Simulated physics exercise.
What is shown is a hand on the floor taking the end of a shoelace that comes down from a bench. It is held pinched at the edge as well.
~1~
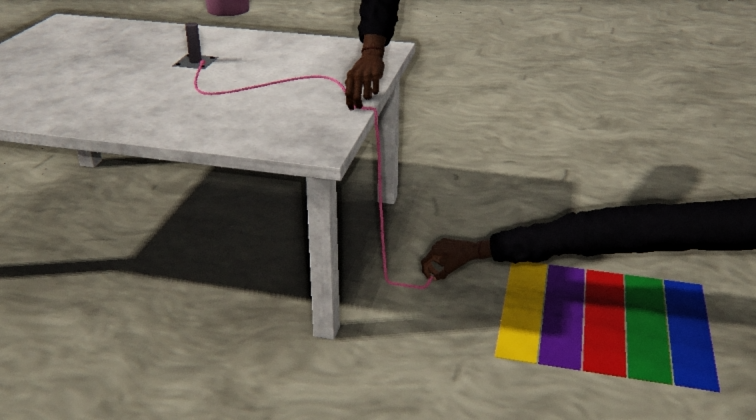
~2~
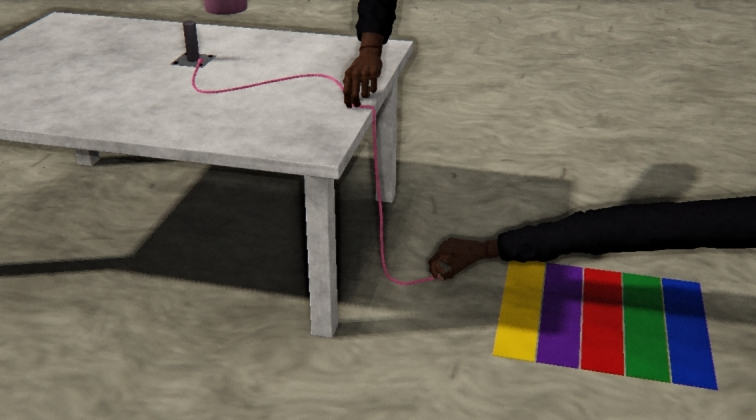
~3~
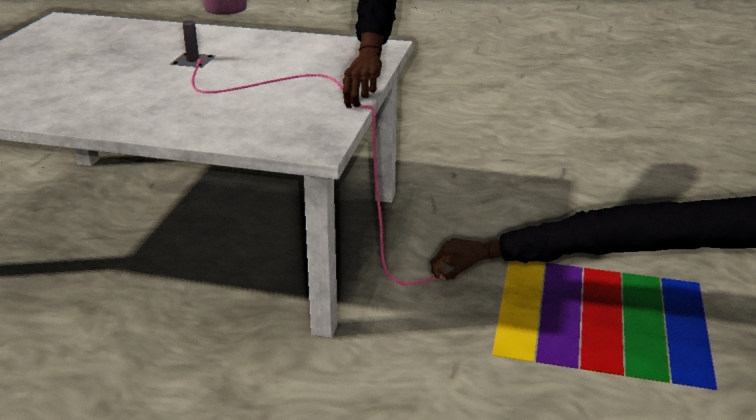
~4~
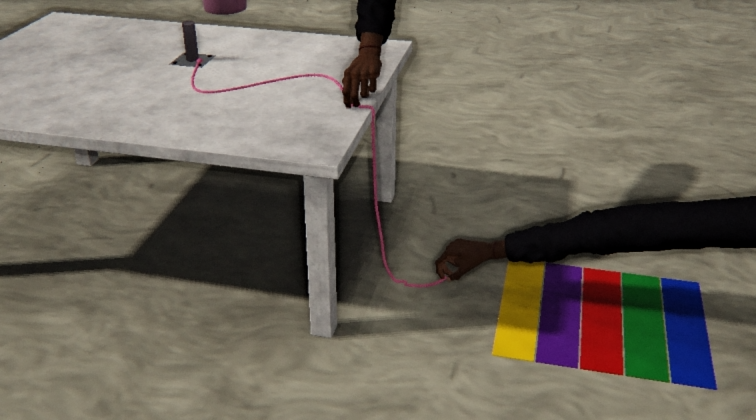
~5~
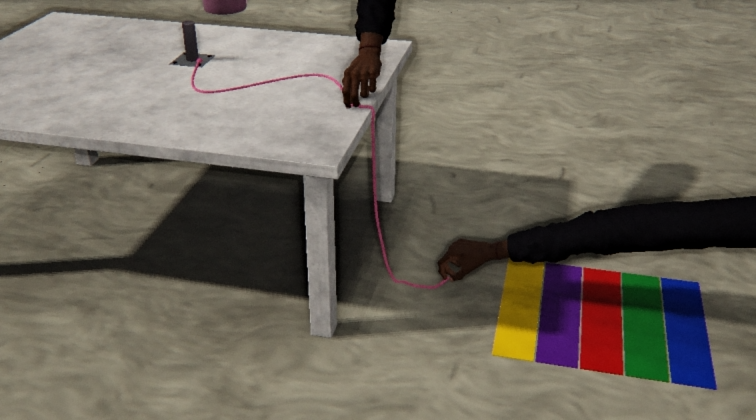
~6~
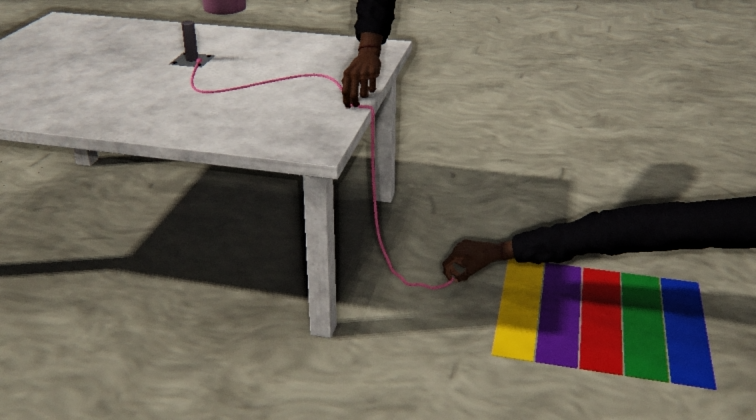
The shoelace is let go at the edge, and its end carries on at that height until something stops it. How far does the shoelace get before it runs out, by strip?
As far as the blue strip.
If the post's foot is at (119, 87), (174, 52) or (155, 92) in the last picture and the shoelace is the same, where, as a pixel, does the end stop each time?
In order, near (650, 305), (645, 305) and (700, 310).
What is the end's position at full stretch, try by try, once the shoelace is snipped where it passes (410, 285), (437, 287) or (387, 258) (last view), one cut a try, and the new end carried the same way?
(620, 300), (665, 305), (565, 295).
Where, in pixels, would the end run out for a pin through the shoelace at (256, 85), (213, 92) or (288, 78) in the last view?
The places are (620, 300), (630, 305) and (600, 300).
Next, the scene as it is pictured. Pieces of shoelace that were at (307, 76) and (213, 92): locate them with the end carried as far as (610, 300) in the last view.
They end up somewhere around (361, 98) and (273, 81).
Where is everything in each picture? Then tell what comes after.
In the first picture, end (432, 277); yellow (518, 340); purple (561, 347); red (604, 353); green (649, 360); blue (694, 367).
In the second picture, end (439, 276); shoelace through (194, 76) (245, 87) (327, 77) (366, 107) (378, 187) (384, 265).
In the third picture, end (441, 277).
In the fourth picture, end (446, 277); shoelace through (193, 76) (245, 87) (326, 77) (365, 107) (375, 187) (386, 266).
In the fifth picture, end (449, 278).
In the sixth picture, end (453, 278); shoelace through (193, 76) (244, 87) (326, 77) (365, 107) (374, 187) (390, 265).
A little later, end near (610, 300); over red.
Next, end near (660, 307); over green.
When it is tight, end near (690, 311); over blue. It gets as far as the blue strip.
